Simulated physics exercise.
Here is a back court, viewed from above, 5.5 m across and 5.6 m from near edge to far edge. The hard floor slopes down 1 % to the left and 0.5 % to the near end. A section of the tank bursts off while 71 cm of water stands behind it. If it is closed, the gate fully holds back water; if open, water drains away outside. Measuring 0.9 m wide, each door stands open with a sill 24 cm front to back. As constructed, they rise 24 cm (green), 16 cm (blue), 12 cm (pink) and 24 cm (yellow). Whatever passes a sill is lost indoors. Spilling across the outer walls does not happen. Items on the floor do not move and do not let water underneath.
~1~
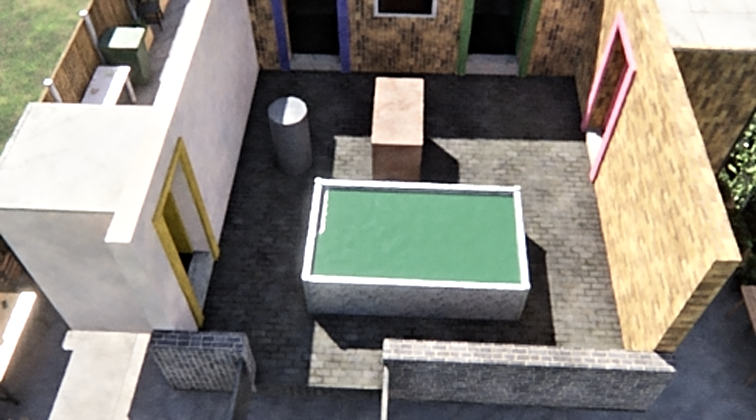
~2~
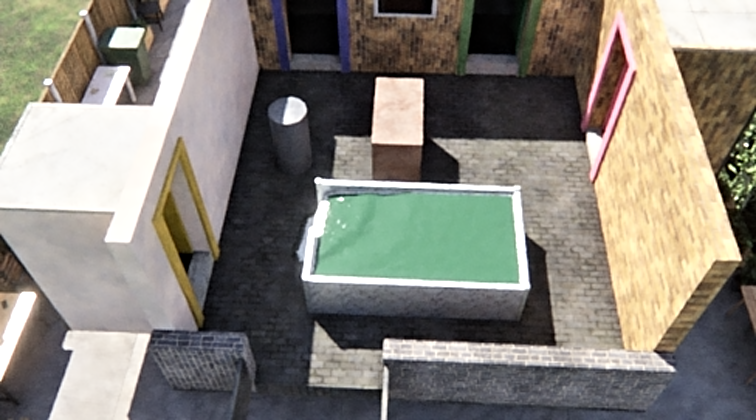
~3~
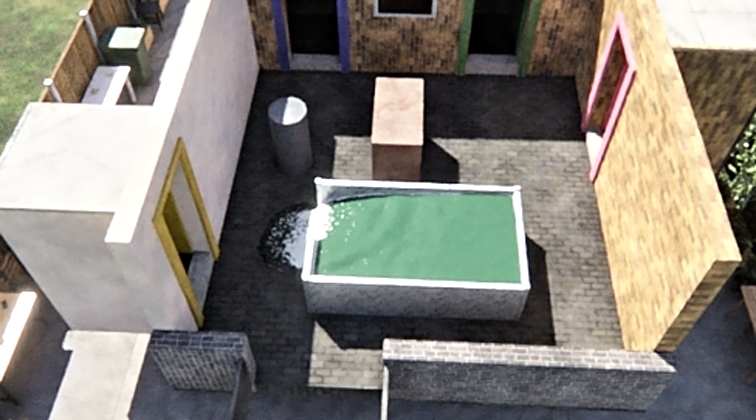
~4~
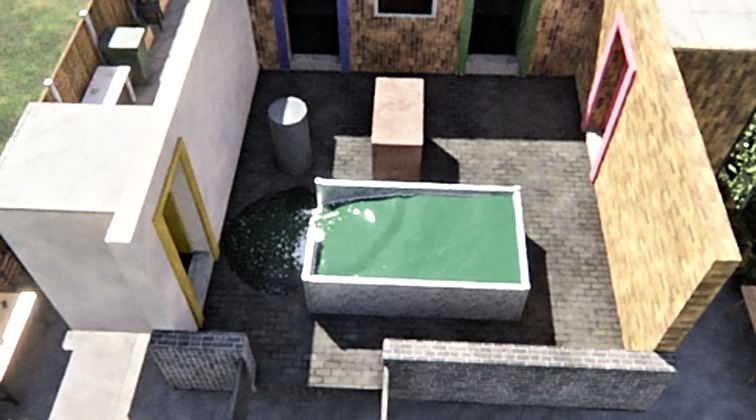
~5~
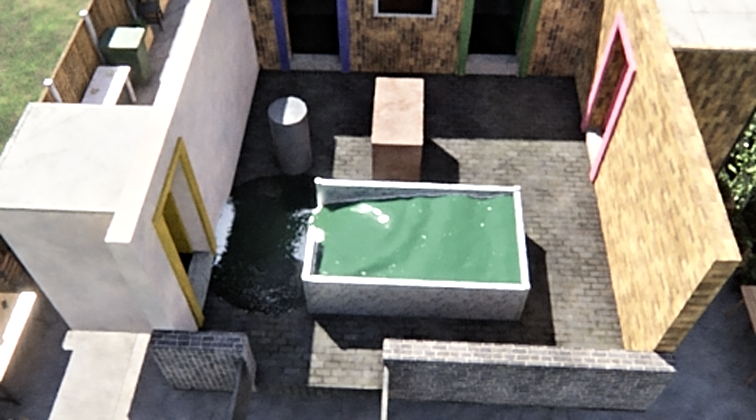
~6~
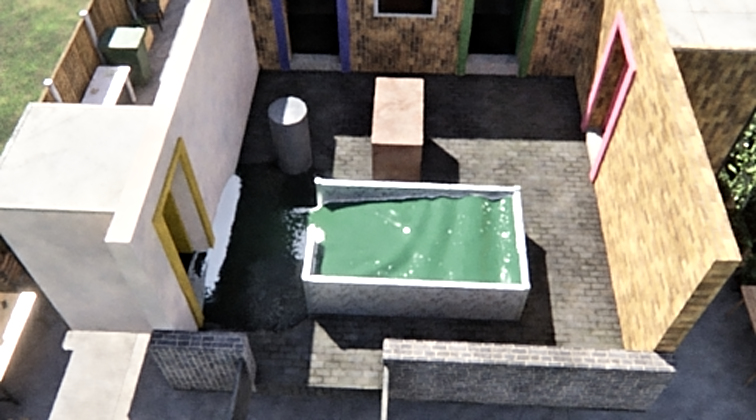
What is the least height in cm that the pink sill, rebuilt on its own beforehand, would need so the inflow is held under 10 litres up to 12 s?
Around 7 cm would be enough.
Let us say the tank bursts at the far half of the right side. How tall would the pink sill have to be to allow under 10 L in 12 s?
About 11.0 cm.
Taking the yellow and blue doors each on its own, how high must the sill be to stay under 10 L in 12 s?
Roughly 27 cm for the yellow door and roughly 20 cm for the blue door.
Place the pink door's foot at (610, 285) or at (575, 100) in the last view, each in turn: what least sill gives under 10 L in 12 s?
Roughly 8.0 cm for the first and 9.0 cm for the second.
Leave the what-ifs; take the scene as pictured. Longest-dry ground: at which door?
Pink.
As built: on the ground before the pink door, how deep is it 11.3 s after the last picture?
It works out to about 6.5 centimetres deep.
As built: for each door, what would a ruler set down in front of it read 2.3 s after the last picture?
Depth (cm): Green 0 / blue 22 / pink 0 / yellow 21.
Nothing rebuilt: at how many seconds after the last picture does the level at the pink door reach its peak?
5.5 s.
Then, 0.7 s after the last picture water covers 20 % of the floor, deepest (42 cm) near (234, 236); it has not reached the pink door.
Then, 2.3 s after the last picture water covers 45 % of the floor, deepest (32 cm) near (195, 350); it has not reached the pink door.
Then, 11.3 s after the last picture water covers 95 % of the floor, deepest (14 cm) near (551, 377); 6 cm at the pink door, 0 litres in over its 12 cm sill.
At the pink door as built, the water peaked near 11 cm, 5.3 s after the last picture.
With a sill of 6 cm, 18 litres would have come in within the 12 s; with 7.5 cm, 5 litres. So under 10 litres takes about 7 cm.
